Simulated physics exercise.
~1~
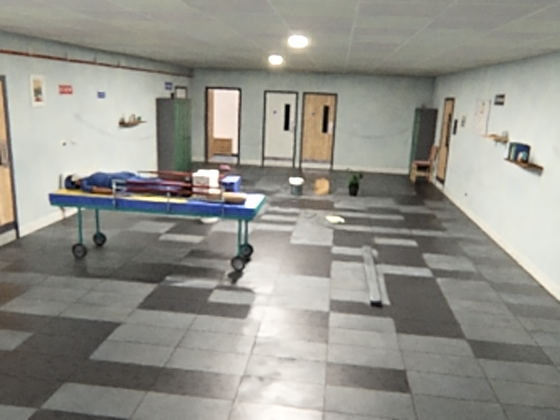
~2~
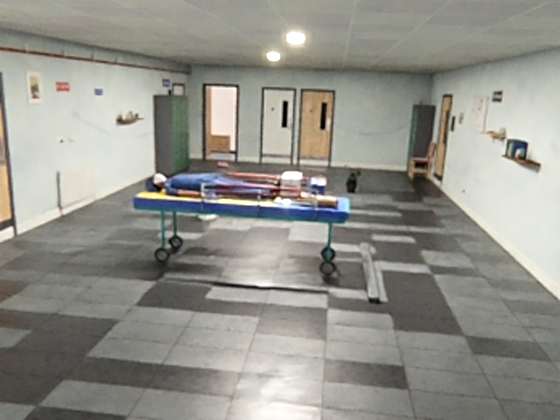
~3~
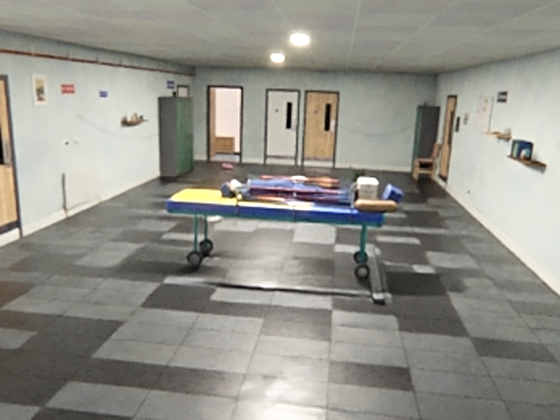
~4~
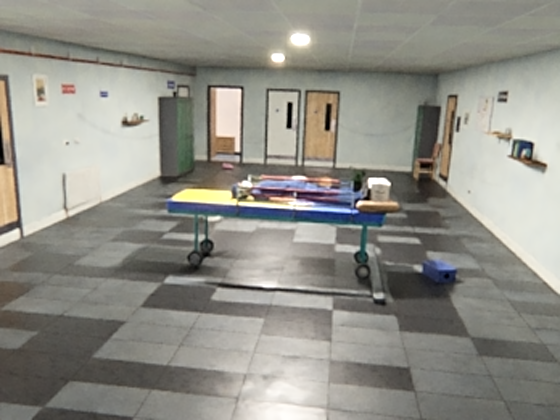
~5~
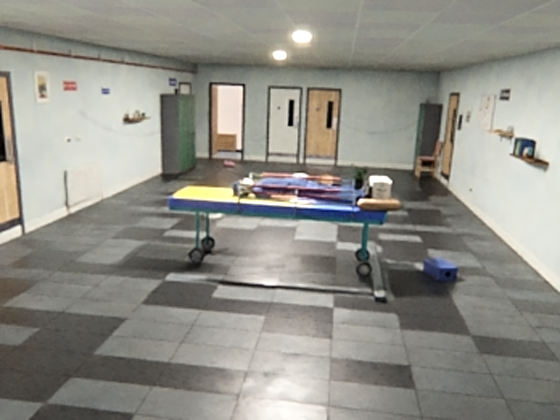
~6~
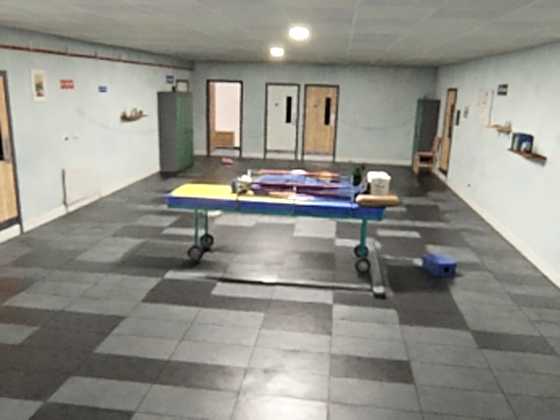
A wheeled stretcher with a blue and yellow top carries a limp person lying flat, with a small blue object, a white bag and a brown item grouped near the right end. It stands in a long room with grey checkered flooring, pale walls, doors and a green cabinet, seen from a slightly swaying, raised viewpoint. The stretcher rolls right and halts sharply. The person and bag slide toward the right end, and the blue object tips and drops to the floor. It rests there on its side, while the person, white bag and brown item stay aboard.
